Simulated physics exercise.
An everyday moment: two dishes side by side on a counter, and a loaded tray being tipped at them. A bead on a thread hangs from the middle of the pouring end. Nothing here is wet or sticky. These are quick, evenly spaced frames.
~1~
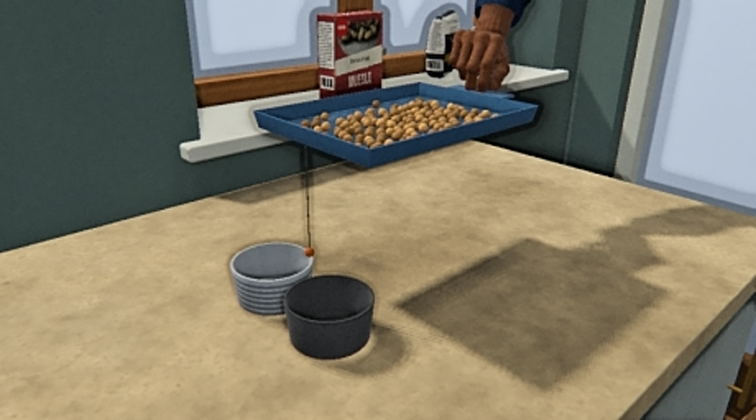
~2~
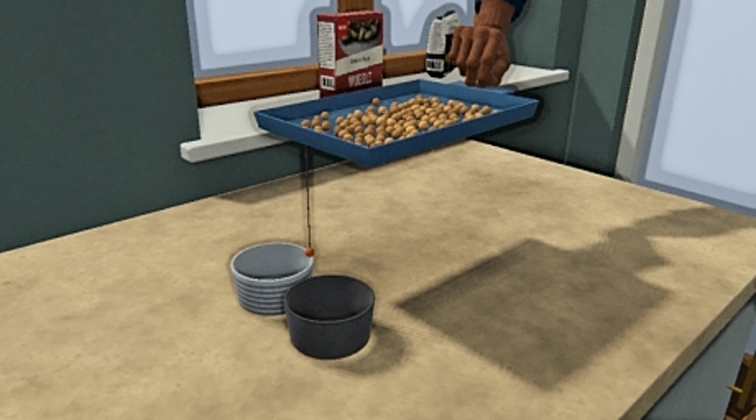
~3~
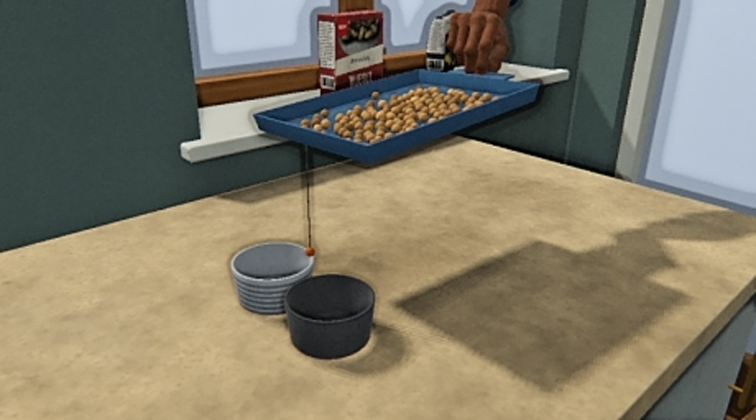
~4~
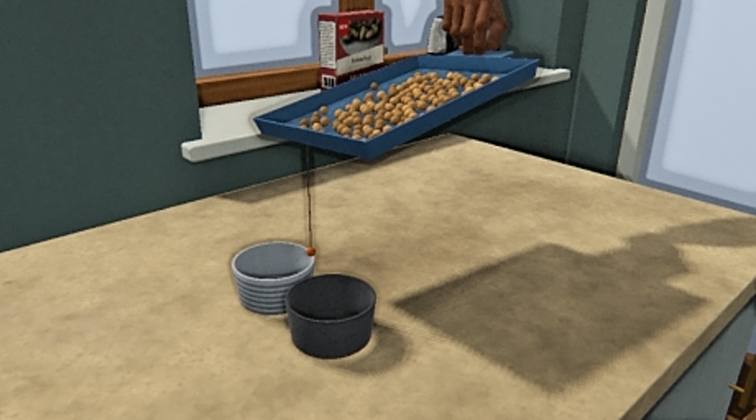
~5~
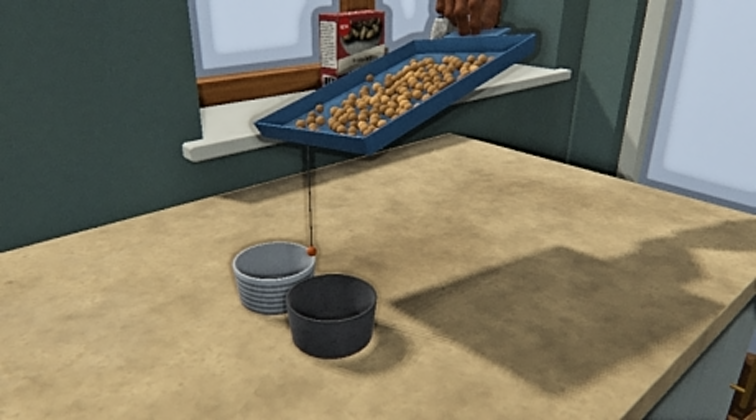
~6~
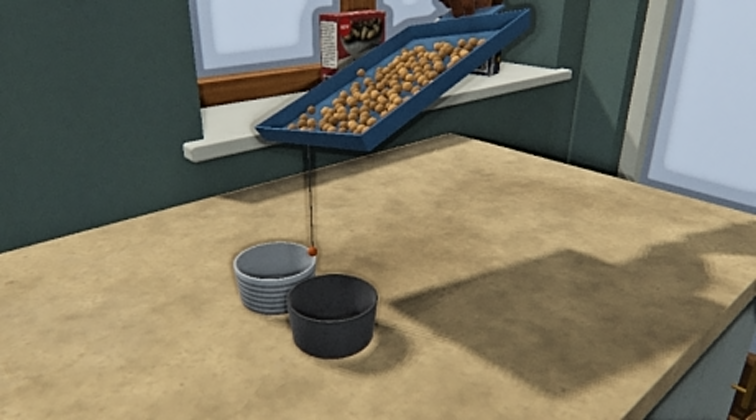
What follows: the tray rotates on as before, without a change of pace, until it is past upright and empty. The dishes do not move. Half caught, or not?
Together they catch only the smaller part.
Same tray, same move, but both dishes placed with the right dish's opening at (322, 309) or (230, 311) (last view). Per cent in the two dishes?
The first gives 10 %, the second 0 %.
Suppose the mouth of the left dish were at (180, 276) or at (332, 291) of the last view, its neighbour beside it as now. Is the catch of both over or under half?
In turn: Under half; not half.
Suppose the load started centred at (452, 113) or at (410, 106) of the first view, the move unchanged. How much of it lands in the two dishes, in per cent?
First some 10, then 20 per cent.
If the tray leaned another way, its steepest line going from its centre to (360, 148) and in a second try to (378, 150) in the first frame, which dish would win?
The first try: Right. The second: The right dish.
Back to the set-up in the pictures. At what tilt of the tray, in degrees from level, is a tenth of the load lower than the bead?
Near 70 degrees.
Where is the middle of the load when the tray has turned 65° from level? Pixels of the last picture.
Close to (278, 132).
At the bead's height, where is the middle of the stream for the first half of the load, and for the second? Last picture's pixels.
Early half (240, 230), late half (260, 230).
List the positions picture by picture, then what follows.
Corners of the pouring end at (258, 111) and (370, 148), level; middle of the load at (410, 123), round wooden beads; left dish at (239, 289); right dish at (294, 330); bead on its thread at (310, 252), in the first picture.
Corners of the pouring end at (258, 112) and (370, 147), level; middle of the load at (410, 121), in the second picture.
Corners of the pouring end at (257, 114) and (368, 144), tipped barely, lowest at the left corner; middle of the load at (410, 113), in the third picture.
Corners of the pouring end at (257, 117) and (367, 140), tipped a little, lowest at the left corner; middle of the load at (409, 102), in the fourth picture.
Corners of the pouring end at (258, 121) and (364, 136), tipped clearly, lowest at the left corner; middle of the load at (404, 92), a small part on the move, in the fifth picture.
Corners of the pouring end at (258, 126) and (361, 133), tipped clearly, lowest at the left corner; middle of the load at (395, 85), all on the move; left dish at (242, 289); right dish at (297, 330), in the sixth picture.
Soon after the last picture, tray tipped steeply; most on the tray; a stray few in the left dish; a stray few outside both; about a quarter in the air.
A little later, tray tipped past a quarter turn; a small part on the tray; about a quarter in the left dish; about half outside both; about a quarter in the air.
Later still, tray tipped past a quarter turn; about a quarter in the left dish; most outside both.
By the end, tray tipped past a quarter turn; none in the right dish; about a quarter in the left dish; most outside both.
